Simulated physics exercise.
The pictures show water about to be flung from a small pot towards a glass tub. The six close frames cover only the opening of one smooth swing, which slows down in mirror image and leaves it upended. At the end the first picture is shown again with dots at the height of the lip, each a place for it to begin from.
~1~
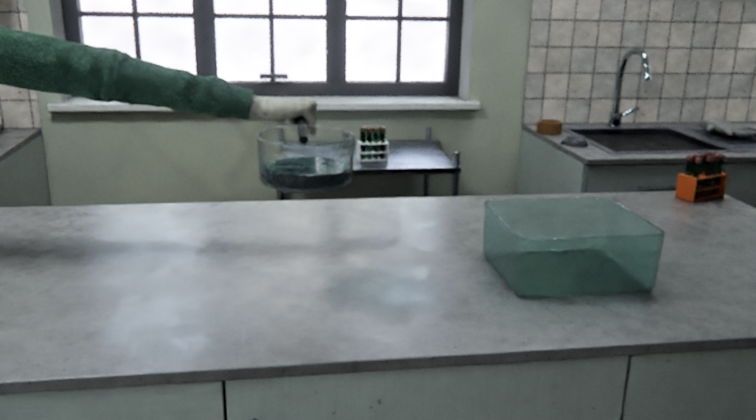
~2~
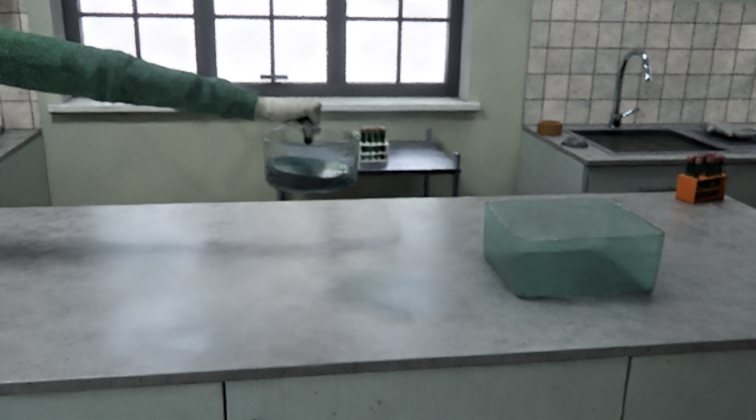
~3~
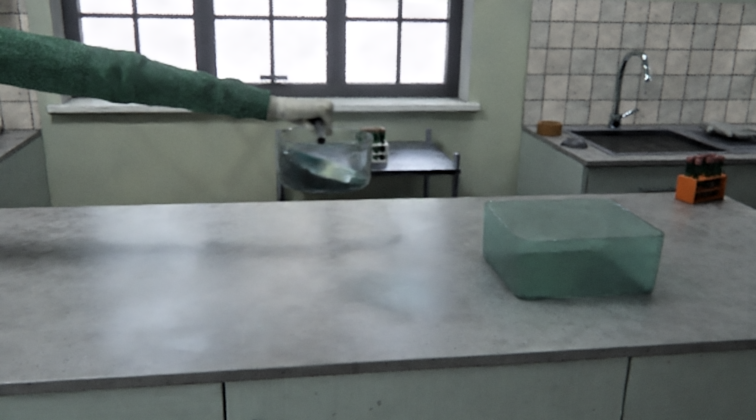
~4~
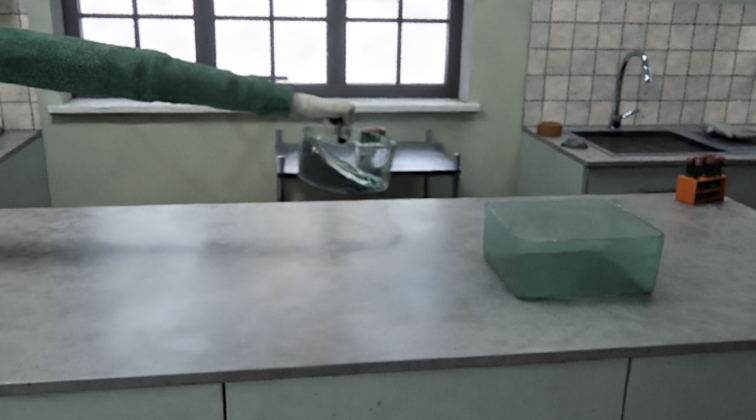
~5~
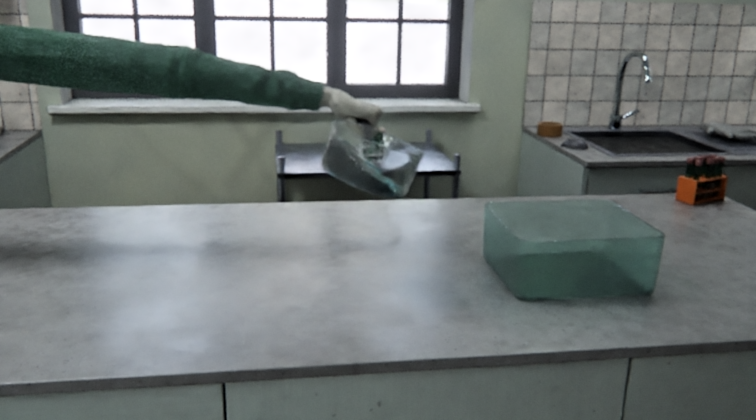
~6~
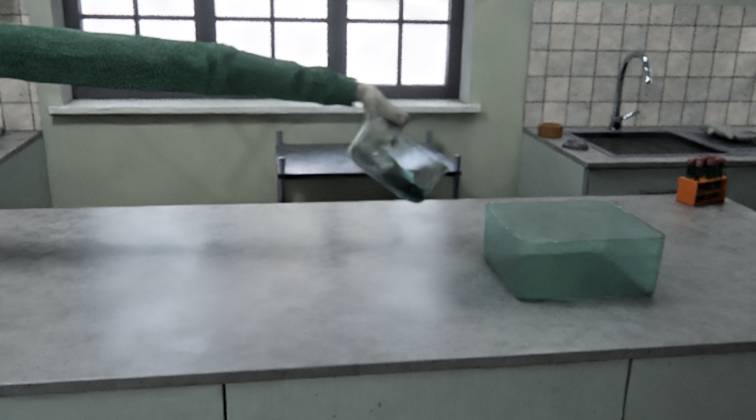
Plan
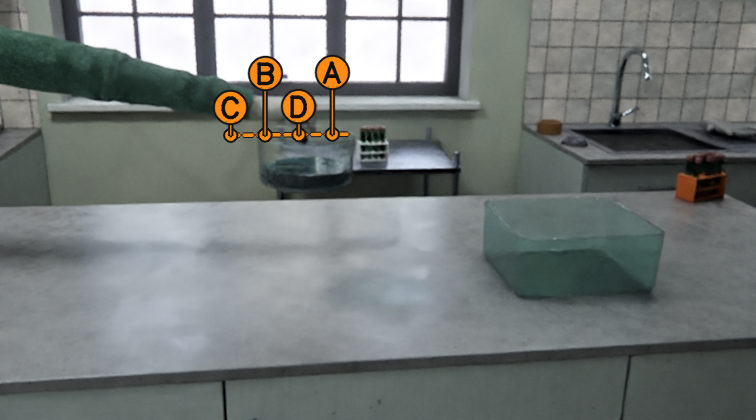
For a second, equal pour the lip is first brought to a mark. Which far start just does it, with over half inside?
I would pick spot A.
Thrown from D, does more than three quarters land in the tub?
No, it does not.
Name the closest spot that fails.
It is D.
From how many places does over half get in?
One.
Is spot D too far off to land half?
Yes, it does.
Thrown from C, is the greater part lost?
Yes, it does.
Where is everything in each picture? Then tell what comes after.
Upright, lip at (352, 134); tub from (514, 296) to (652, 290); nothing has left yet, in the first picture.
Upright, lip at (357, 134); nothing has left yet, in the second picture.
Upright, lip at (371, 136); nothing has left yet, in the third picture.
Tipped about 8°, lip at (394, 142); nothing has left yet, in the fourth picture.
Tipped about 20°, lip at (421, 151); nothing has left yet, in the fifth picture.
Tipped about 35°, lip at (446, 165); nothing has left yet, in the sixth picture.
On the marked copy, A at (332, 134); B at (265, 135); C at (230, 135); D at (298, 134).
If A is chosen, about 65 % lands in the tub, 30 % falls short and 5 % goes beside or beyond.
If B is chosen, about 15 % lands in the tub, 81 % falls short and 4 % goes beside or beyond.
If C is chosen, about 6 % lands in the tub, 91 % falls short and 3 % goes beside or beyond.
If D is chosen, about 36 % lands in the tub, 60 % falls short and 5 % goes beside or beyond.
